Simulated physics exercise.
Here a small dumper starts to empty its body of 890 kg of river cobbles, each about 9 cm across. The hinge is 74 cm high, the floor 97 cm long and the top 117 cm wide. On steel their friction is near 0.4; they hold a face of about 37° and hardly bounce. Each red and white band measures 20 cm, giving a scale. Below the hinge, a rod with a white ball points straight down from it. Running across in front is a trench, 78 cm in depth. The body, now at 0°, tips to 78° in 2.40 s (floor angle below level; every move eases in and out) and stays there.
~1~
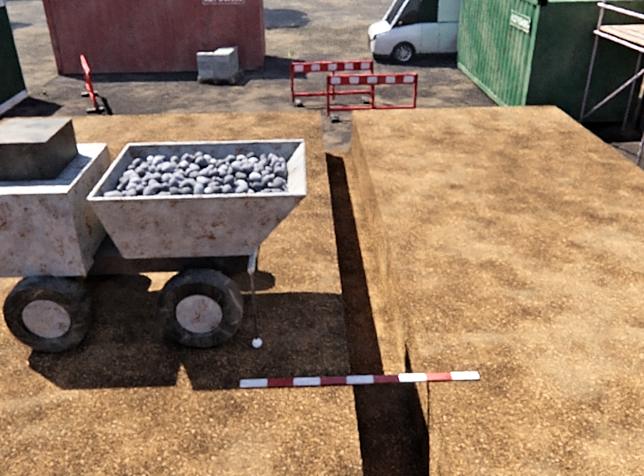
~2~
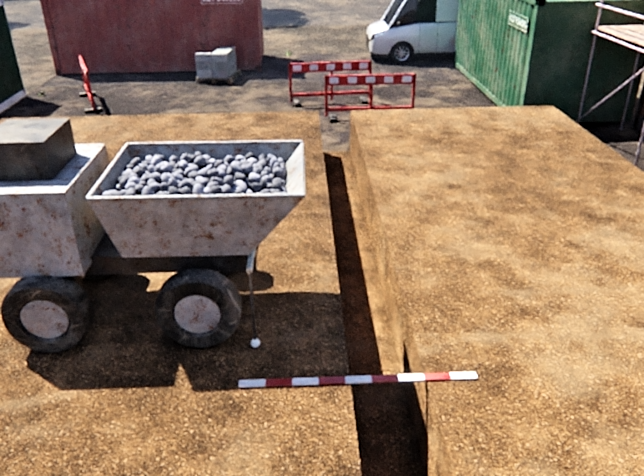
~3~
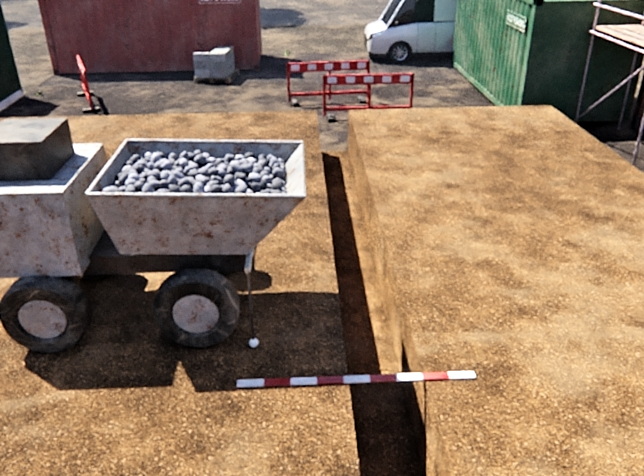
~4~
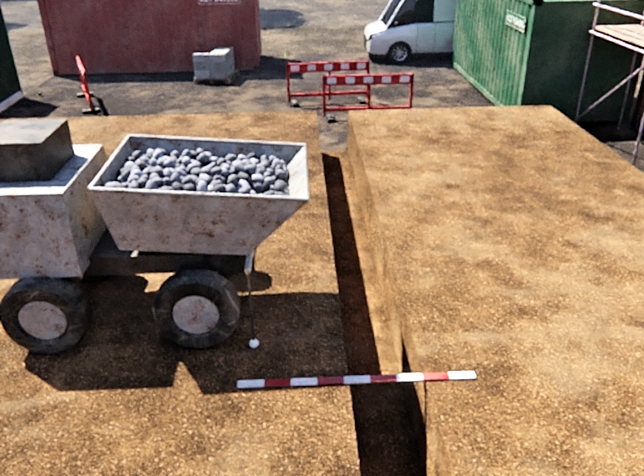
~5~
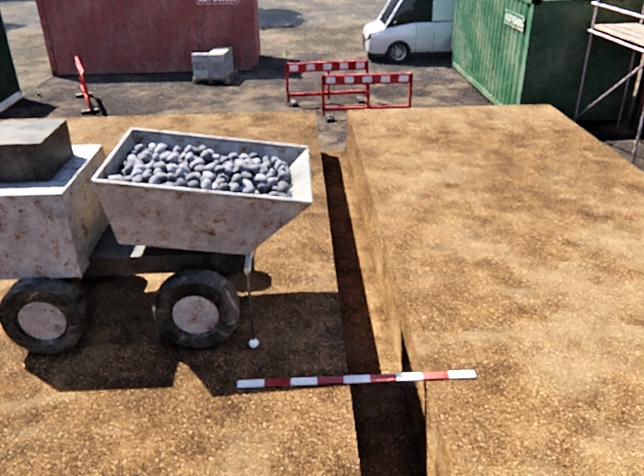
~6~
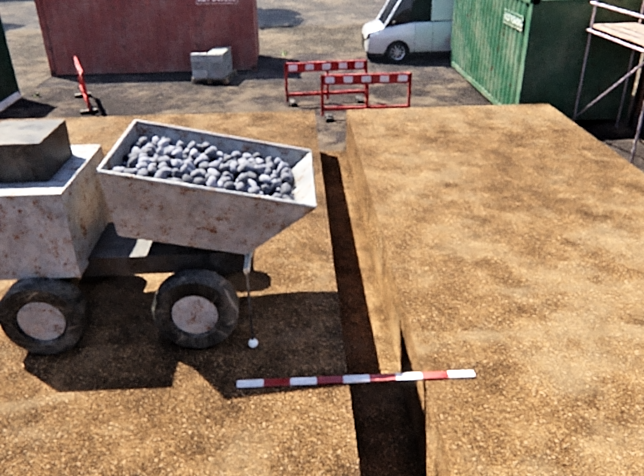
A grey, rust-stained dumper loaded with rounded grey stones stands at the left of a sunlit brown dirt yard, seen from above, beside a dark narrow trench and a raised block of earth. A red-and-white striped pole lies across the trench, with barriers, red and green containers and a white van behind. The view shifts very slightly at first, then the dumper's body gradually tilts down toward the right, its stones still inside.
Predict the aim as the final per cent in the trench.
The final share is about 90 per cent.
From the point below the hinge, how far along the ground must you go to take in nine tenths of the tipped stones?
Distance along the ground: Some 130 cm.
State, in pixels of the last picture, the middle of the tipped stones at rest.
The stones end up centred near (374, 349).
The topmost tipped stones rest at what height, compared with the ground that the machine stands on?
I'd put it at roughly 10 cm above the ground.
A little later the floor is at 66°; 97 % in the body, 2 % in the trench; the foremost stones are at (368, 271).
Then the floor is at 78°; 33 % in the body, 61 % in the trench, 6 % past the trench; the foremost stones are at (460, 293).
Later still the floor is at 78°; 12 % in the body, 81 % in the trench, 8 % past the trench; the foremost stones are at (503, 293).
In the end the floor is at 78°; 0 % in the body, 92 % in the trench, 8 % past the trench; the foremost stones are at (535, 301).
